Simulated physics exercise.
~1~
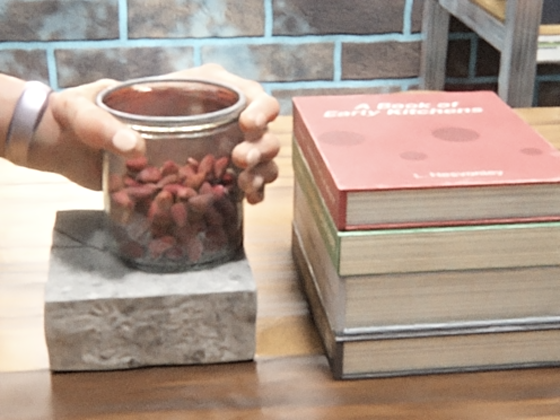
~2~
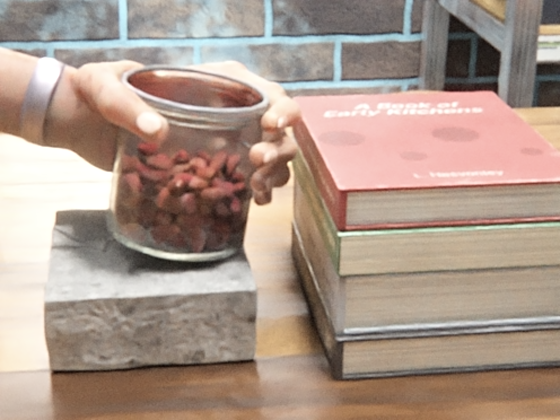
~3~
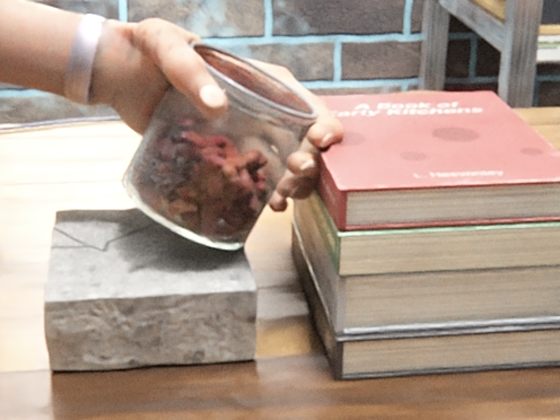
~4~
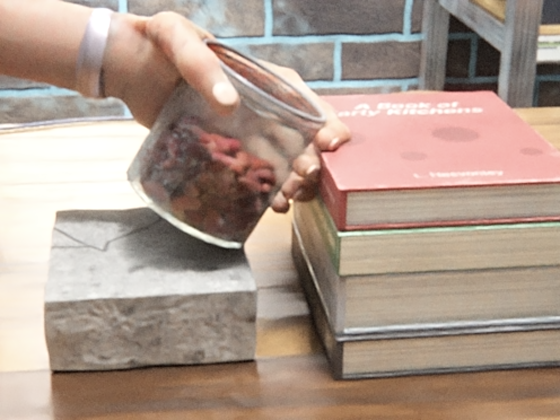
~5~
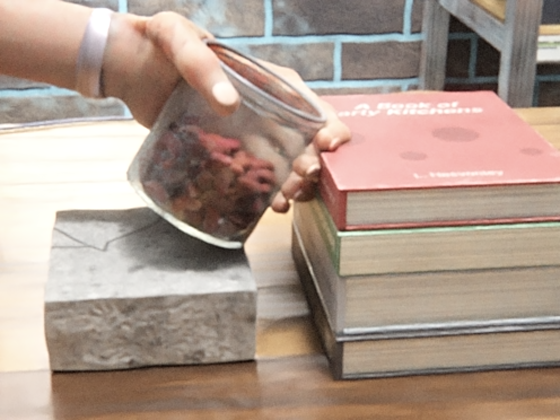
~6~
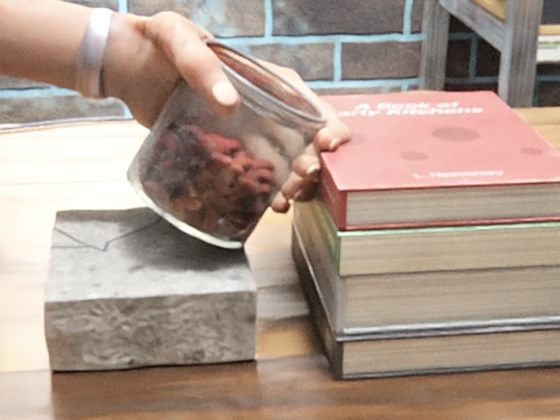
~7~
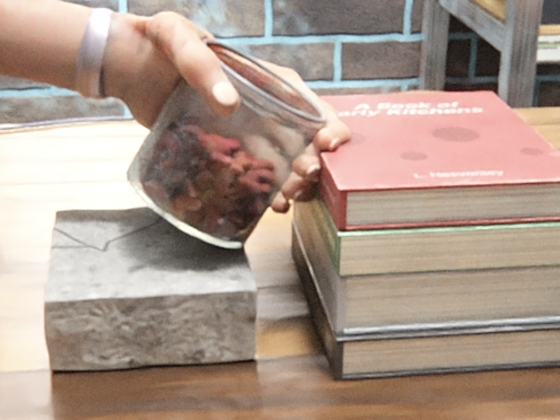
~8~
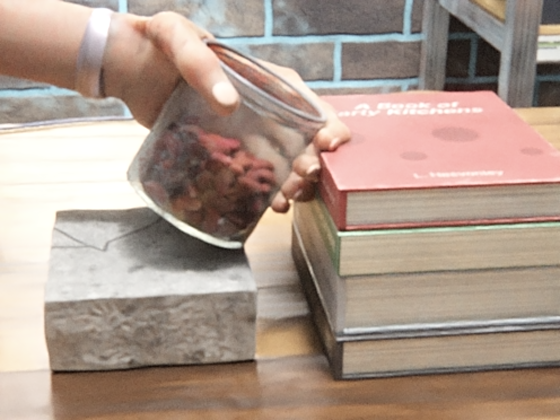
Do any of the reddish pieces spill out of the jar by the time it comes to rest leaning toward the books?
No, nothing spills. The reddish pieces all stay within the rim of the tilted jar.
